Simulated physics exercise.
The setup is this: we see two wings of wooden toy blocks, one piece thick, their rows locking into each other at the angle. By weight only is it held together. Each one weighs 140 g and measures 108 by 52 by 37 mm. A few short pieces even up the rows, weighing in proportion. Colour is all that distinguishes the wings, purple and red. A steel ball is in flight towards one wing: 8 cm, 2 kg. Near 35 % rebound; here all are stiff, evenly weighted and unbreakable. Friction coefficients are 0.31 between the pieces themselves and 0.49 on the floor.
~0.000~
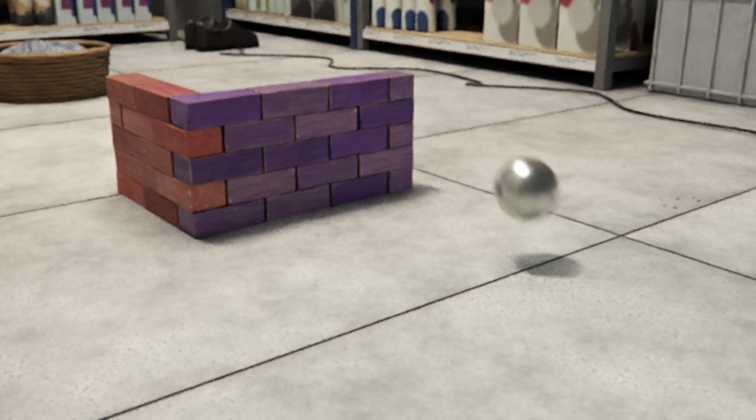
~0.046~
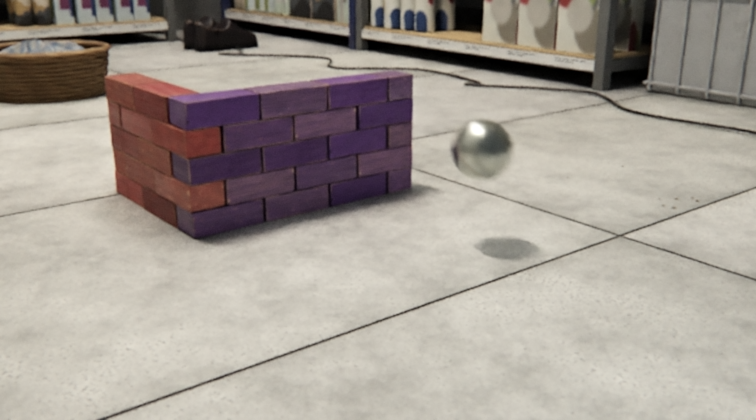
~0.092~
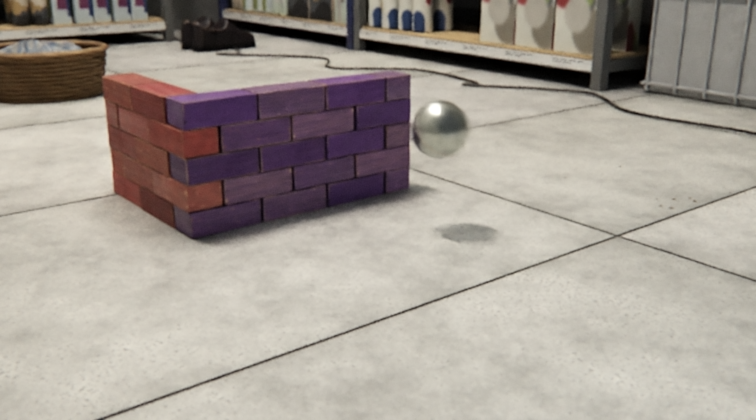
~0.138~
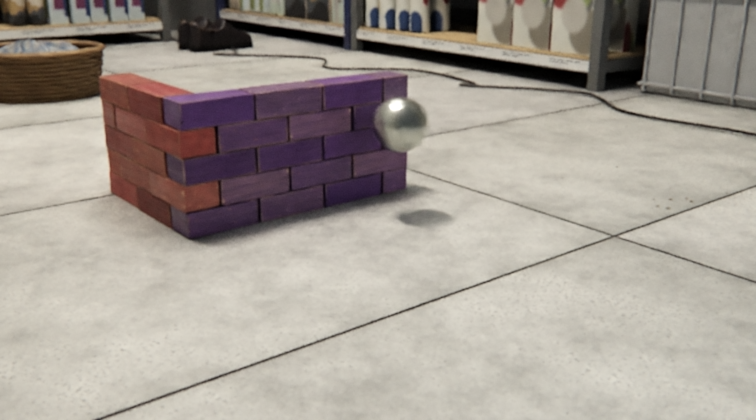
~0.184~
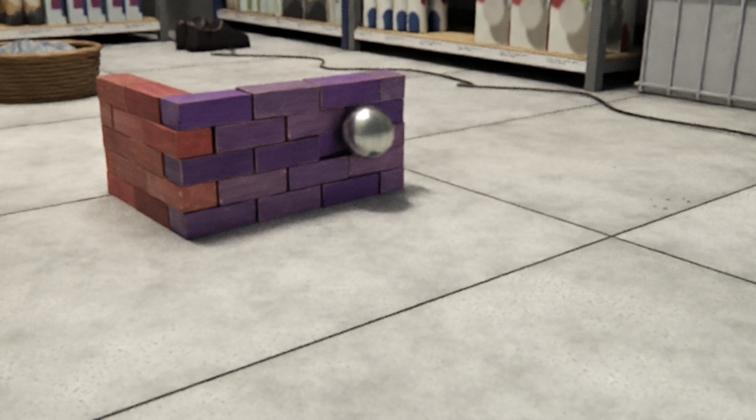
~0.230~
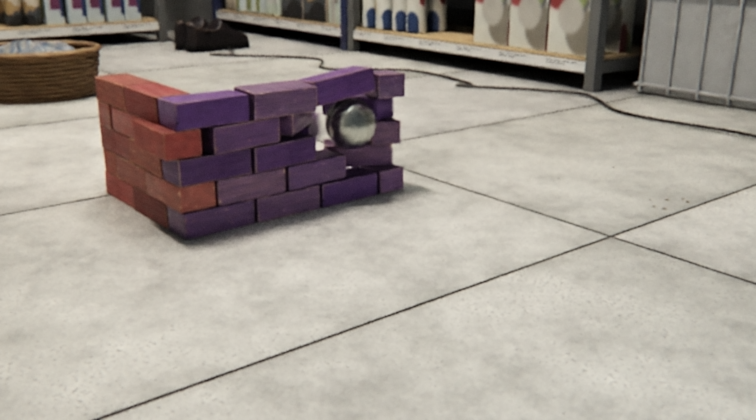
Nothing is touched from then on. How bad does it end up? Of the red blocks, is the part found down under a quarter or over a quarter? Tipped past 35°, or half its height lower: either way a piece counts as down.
The part found down is under a quarter.
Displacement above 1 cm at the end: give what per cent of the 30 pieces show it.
30 percent.
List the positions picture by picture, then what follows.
In the first picture (we follow the side turned to the camera; the camera pans a little), ball (527, 190) 28 cm from contact, 1.9 m/s; top red block (150, 104); top purple block (225, 112); no piece has moved.
The second picture shows ball (482, 150) 20 cm from contact, 1.7 m/s; top red block (149, 104).
The third picture shows ball (440, 129) 13 cm from contact, 1.6 m/s; top red block (146, 105).
The fourth picture shows ball (400, 125) 52 mm from contact, 1.7 m/s; top red block (143, 105).
The fifth picture shows ball (367, 133) after contact, 1.3 m/s; top red block (141, 105); steepest lean 3°, the block at (351, 94); 4 stirred so far.
The sixth picture shows ball (351, 124) after contact, 0.8 m/s; top red block (140, 105); top purple block (214, 113); steepest lean 8°, the block at (346, 87); 9 stirred so far.
Around 0.29 s, ball still moving; none of the 12 red blocks down (2 of 30 in all colours); top red block unmoved; top purple block displaced 5 mm.
Around 0.34 s, ball still moving; none of the 12 red blocks down (7 of 30 in all colours); top red block unmoved; top purple block displaced 5 mm.
Around 0.88 s, ball still moving; none of the 12 red blocks down (8 of 30 in all colours); top red block unmoved; top purple block displaced 6 mm.
Finally (1.5 s), ball rolling away; none of the 12 red blocks down (8 of 30 in all colours); top red block unmoved; top purple block displaced 6 mm. That is 0 per cent. Seen by the last camera, middles, top red block near (158, 103), top purple block near (202, 110).
